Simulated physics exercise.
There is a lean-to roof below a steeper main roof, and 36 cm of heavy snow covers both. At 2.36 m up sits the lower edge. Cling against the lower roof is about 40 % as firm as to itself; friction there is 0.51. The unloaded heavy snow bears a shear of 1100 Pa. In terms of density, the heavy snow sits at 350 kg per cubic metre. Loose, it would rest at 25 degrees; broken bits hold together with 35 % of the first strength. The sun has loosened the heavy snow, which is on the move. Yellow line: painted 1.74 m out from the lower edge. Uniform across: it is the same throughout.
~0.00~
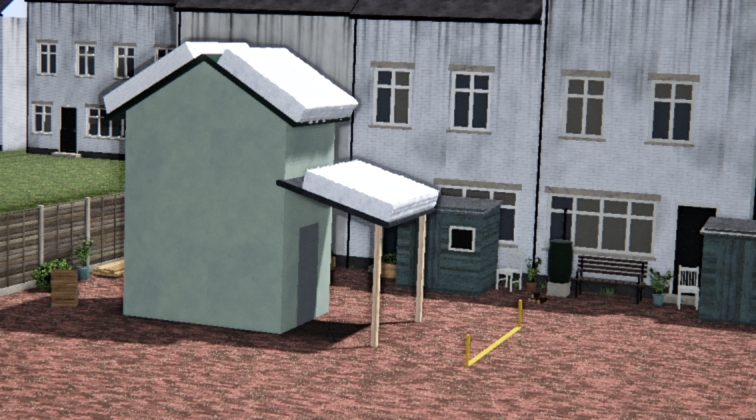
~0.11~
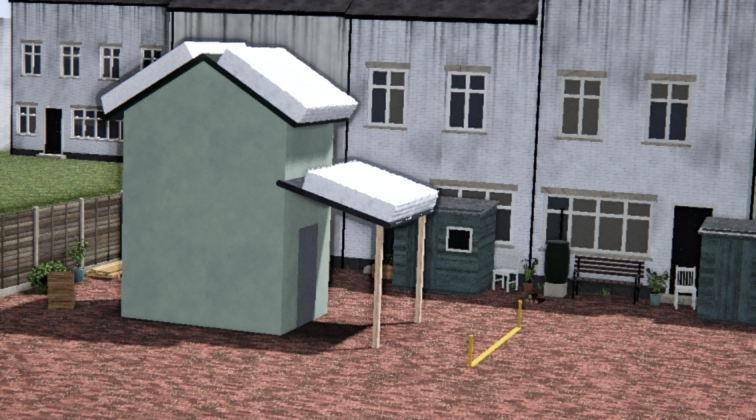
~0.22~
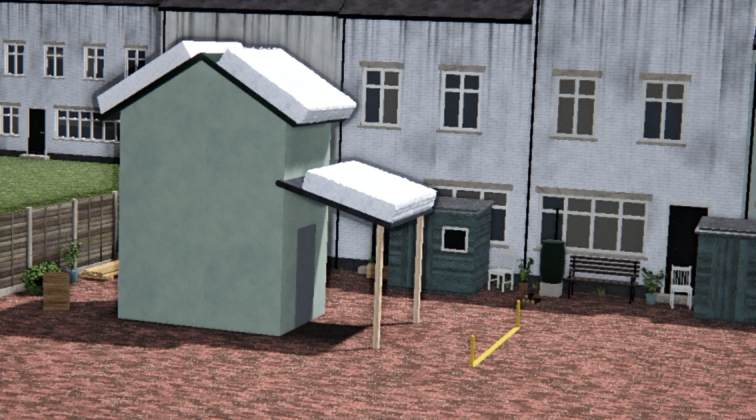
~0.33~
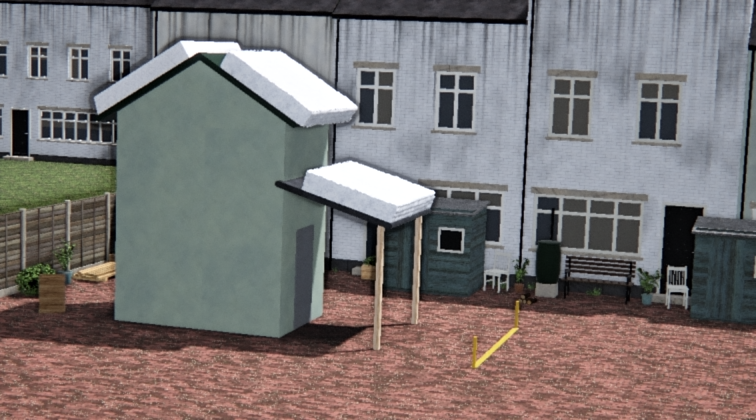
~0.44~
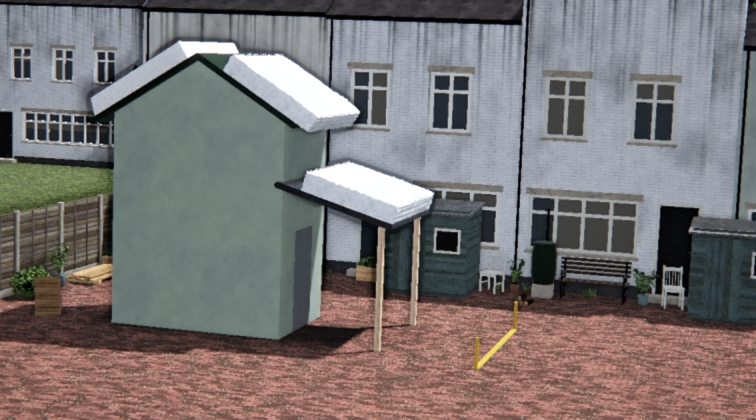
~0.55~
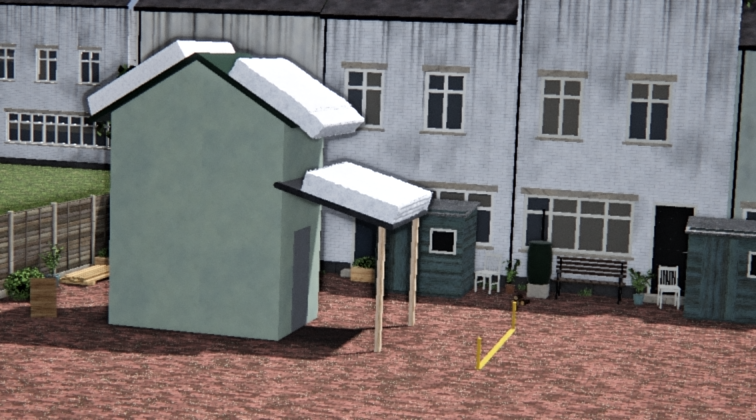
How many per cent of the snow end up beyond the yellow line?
About 6 %.
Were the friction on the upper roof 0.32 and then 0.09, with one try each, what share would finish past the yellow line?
Respectively 1 percent and 12 percent.
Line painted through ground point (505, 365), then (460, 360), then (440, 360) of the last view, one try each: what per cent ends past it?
First try 2 per cent, second 12 per cent, third 20 per cent.
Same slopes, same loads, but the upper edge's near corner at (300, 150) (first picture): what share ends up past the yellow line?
That would come to around 0 %.
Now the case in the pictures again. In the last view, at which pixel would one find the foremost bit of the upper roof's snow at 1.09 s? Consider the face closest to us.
(365, 183), give or take.
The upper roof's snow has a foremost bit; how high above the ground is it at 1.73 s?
Close to 2.0 metres, I reckon.
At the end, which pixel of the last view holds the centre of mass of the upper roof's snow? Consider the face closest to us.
The middle sits at about (417, 283).
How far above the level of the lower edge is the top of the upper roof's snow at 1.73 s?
It sits some 1.1 m above the lower edge at that time.
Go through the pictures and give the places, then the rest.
Front end of the heavy snow at (298, 113), in the first picture.
Front end of the heavy snow at (300, 114), its middle shifted 1.6 cm, in the second picture.
Front end of the heavy snow at (301, 115), its middle shifted 6.4 cm, 3 % of it past the upper edge, in one piece, in the third picture.
Front end of the heavy snow at (304, 123), its middle shifted 15 cm, 8 % of it past the upper edge, in one piece, in the fourth picture.
Front end of the heavy snow at (309, 117), its middle shifted 27 cm, 14 % of it past the upper edge, in one piece, in the fifth picture.
Front end of the heavy snow at (316, 127), its middle shifted 43 cm, 22 % of it past the upper edge, cracking, in the sixth picture.
By 1.09 s, none is below the lower edge and 0 % is past the line.
By 1.73 s, none is below the lower edge and 0 % is past the line.
By 2.36 s, 39 % is below the lower edge and 0 % is past the line.
By 3.00 s, 41 % is below the lower edge and 6 % is past the line.
By 3.80 s, at the end, 41 % is below the lower edge and 6 % is past the line.
